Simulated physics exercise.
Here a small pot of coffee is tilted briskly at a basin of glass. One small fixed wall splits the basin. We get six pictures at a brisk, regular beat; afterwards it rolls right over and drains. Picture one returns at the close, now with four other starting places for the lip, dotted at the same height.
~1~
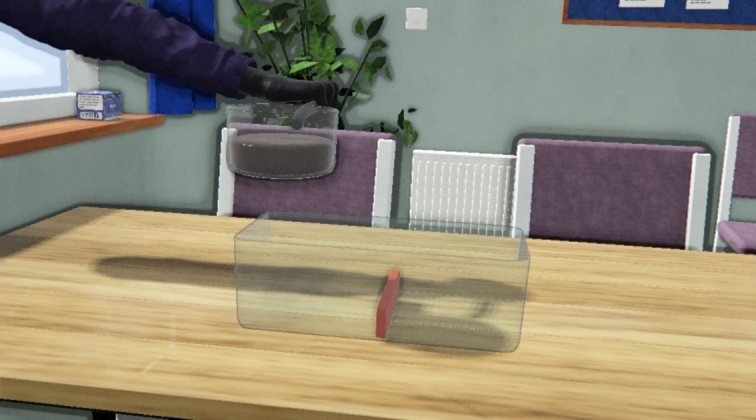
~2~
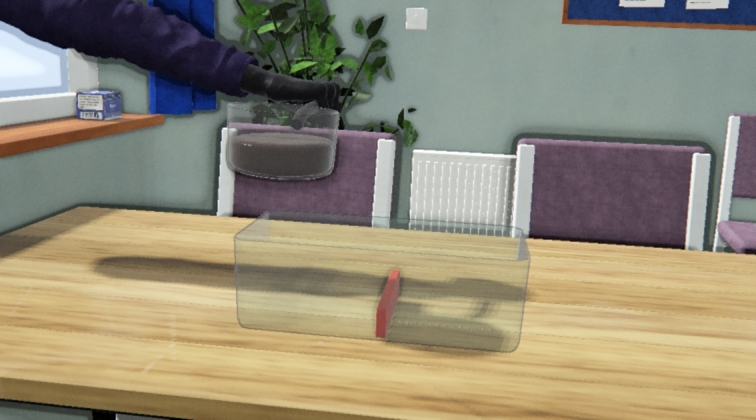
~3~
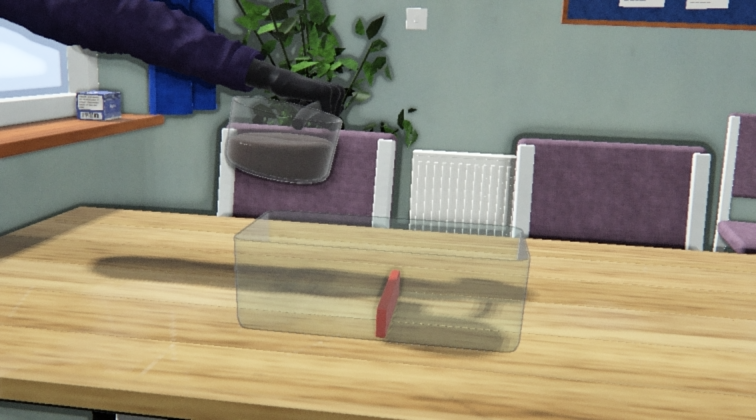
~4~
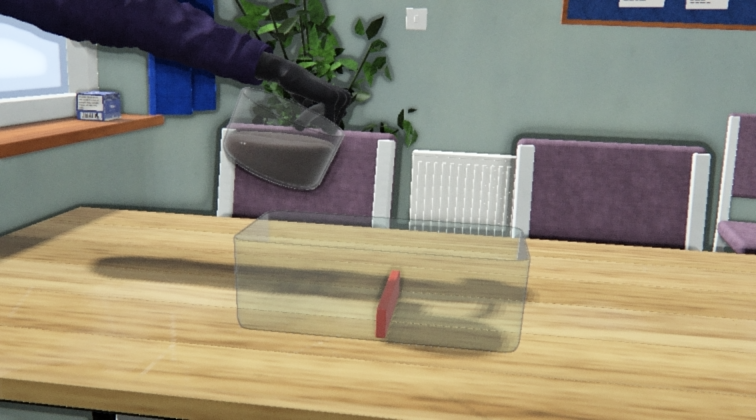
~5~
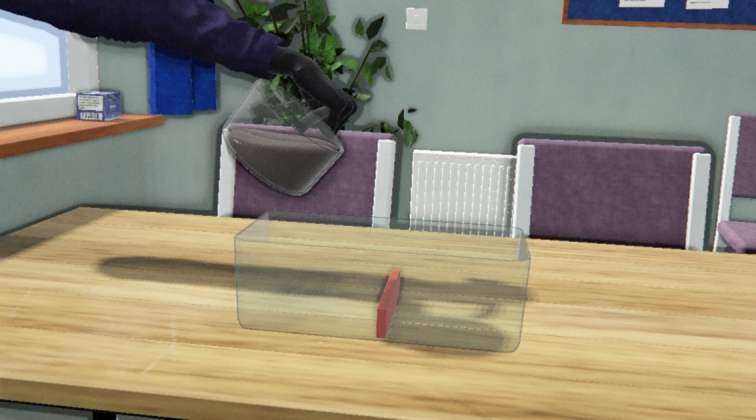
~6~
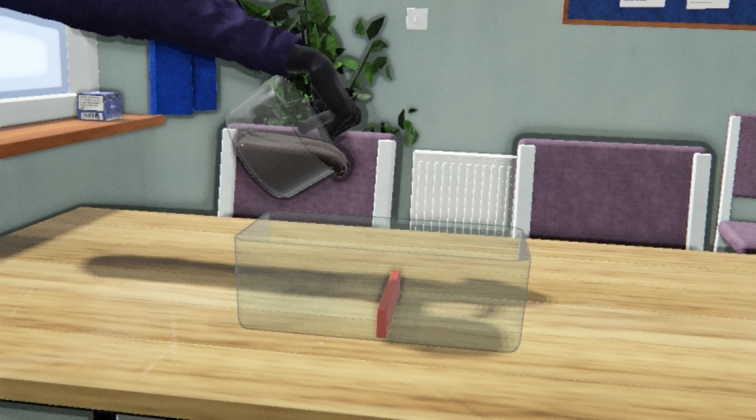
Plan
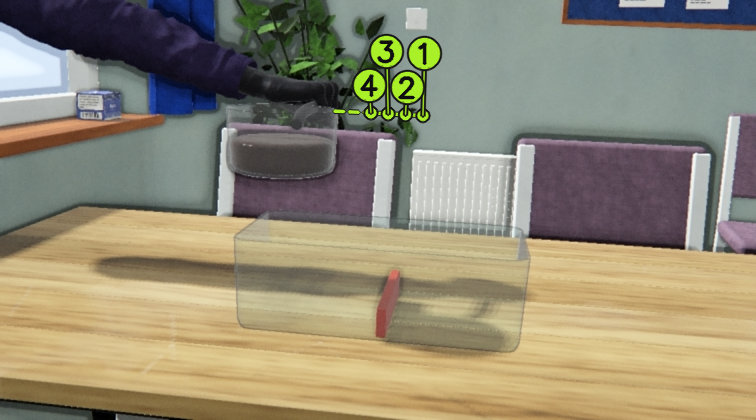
A dark-gloved arm in a purple sleeve reaches in from the upper left, holding a clear pot of dark brown coffee above a wooden table, seen from slightly above. Below it sits a clear glass basin with a small red wall inside, before purple chairs, a plant and a white radiator. The hand tilts the pot steadily rightward until coffee just crosses the lip, the camera staying still.
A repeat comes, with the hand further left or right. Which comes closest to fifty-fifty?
Best: 4.
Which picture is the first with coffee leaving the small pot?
In picture 6.
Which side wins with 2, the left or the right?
The right side.
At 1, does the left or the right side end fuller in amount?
More ends on the right.
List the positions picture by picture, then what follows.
The first picture shows upright, lip at (334, 111); basin from (238, 325) to (519, 351); top of the wall at (389, 288); nothing has left yet.
The second picture shows tipped about 3°, lip at (336, 113); nothing has left yet.
The third picture shows tipped about 11°, lip at (339, 121); nothing has left yet.
The fourth picture shows tipped about 23°, lip at (341, 134); nothing has left yet.
The fifth picture shows tipped about 38°, lip at (341, 150); nothing has left yet.
The sixth picture shows tipped about 55°, lip at (336, 167); coffee is over the lip, down to (340, 174).
On the marked copy, 1 at (422, 115); 2 at (405, 114); 3 at (388, 113); 4 at (370, 112).
With 1, about 7 % ends left of the wall and 92 % right of it.
With 2, about 7 % ends left of the wall and 92 % right of it.
With 3, about 23 % ends left of the wall and 76 % right of it.
With 4, about 50 % ends left of the wall and 50 % right of it.
